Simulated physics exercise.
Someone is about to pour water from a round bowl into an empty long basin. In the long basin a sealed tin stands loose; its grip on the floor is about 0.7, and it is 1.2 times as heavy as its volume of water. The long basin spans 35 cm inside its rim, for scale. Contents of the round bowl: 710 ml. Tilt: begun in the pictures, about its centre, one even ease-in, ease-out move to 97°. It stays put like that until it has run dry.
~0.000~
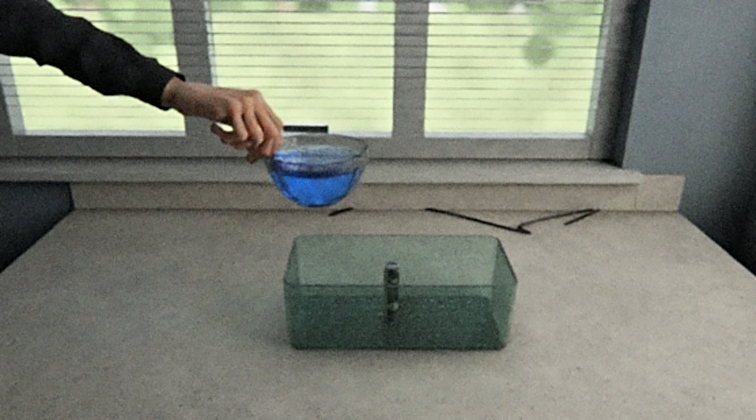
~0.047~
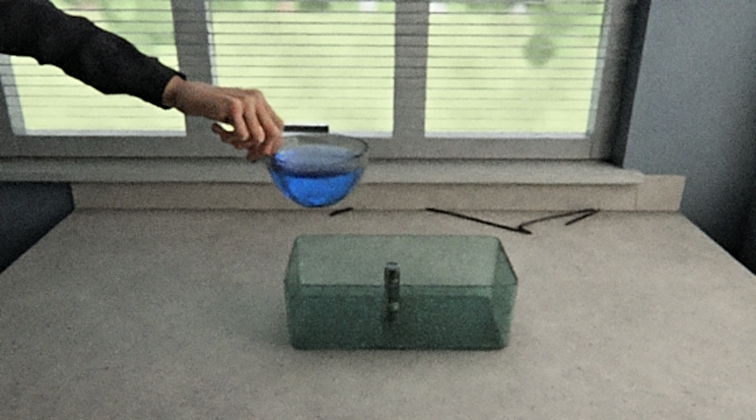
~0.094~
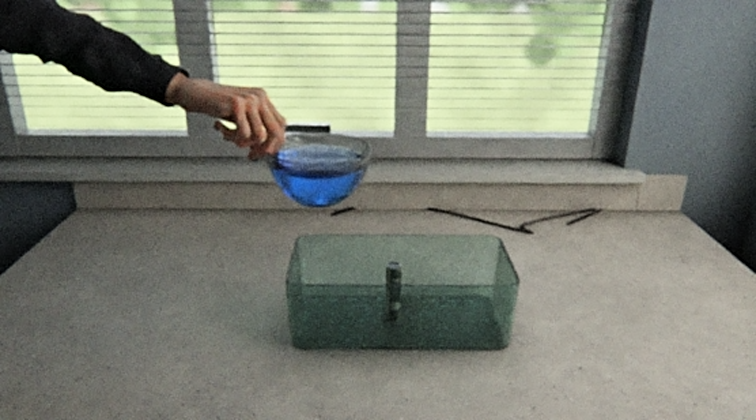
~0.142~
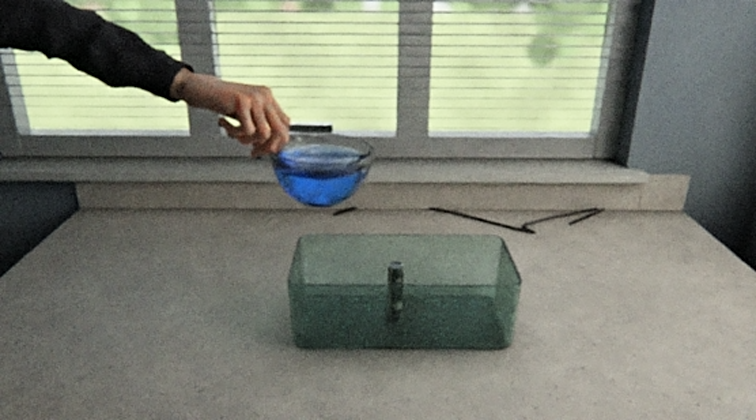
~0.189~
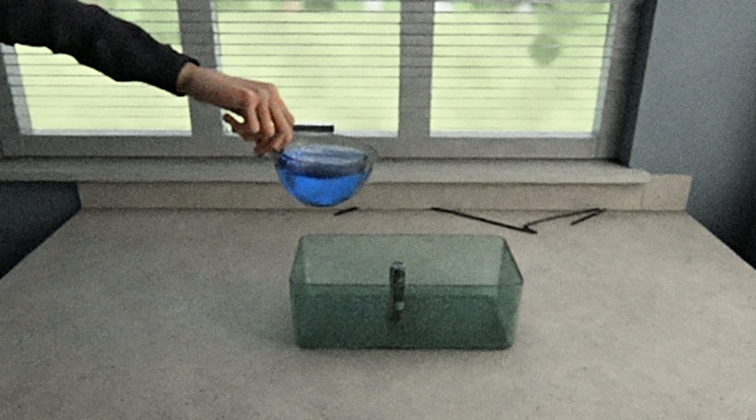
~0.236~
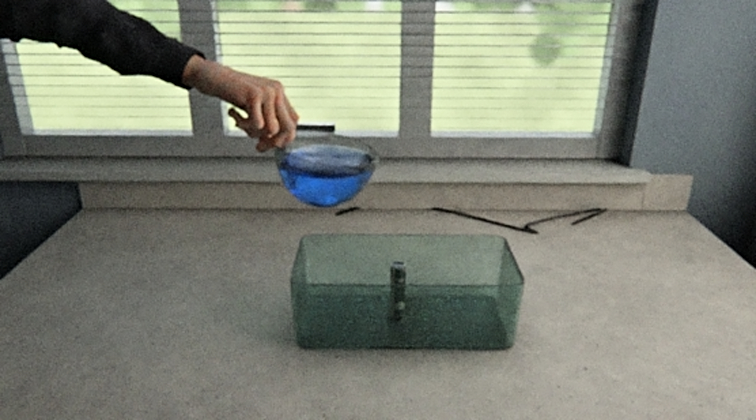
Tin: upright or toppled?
It does not overbalance.
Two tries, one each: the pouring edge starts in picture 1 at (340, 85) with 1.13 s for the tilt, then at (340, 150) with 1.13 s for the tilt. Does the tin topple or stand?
First it stays on its base; then it tips over.
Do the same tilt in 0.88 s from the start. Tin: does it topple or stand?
In that case the tin does not tip.
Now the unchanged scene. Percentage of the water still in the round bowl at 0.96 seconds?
Around 5 in a hundred.
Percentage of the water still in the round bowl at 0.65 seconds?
Close to 58 percent of the liquid remains at that time.
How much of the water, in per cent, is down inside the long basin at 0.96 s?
About 84 per cent.
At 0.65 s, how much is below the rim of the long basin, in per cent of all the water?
About 10%.
Then, 0.65 s in, the tilt is 60° and 57 per cent is still to pour; the tin stands where it began.
Then, 0.96 s in, the tilt is 92° and 5 per cent is still to pour; the tin stands where it began.
Then, 1.28 s in, the tilt is 97° and 0 per cent is still to pour; the tin stands where it began.
Then, 1.63 s in, the tilt is 97° and 0 per cent is still to pour; the tin stands where it began.
Finally, the tin stands where it began.
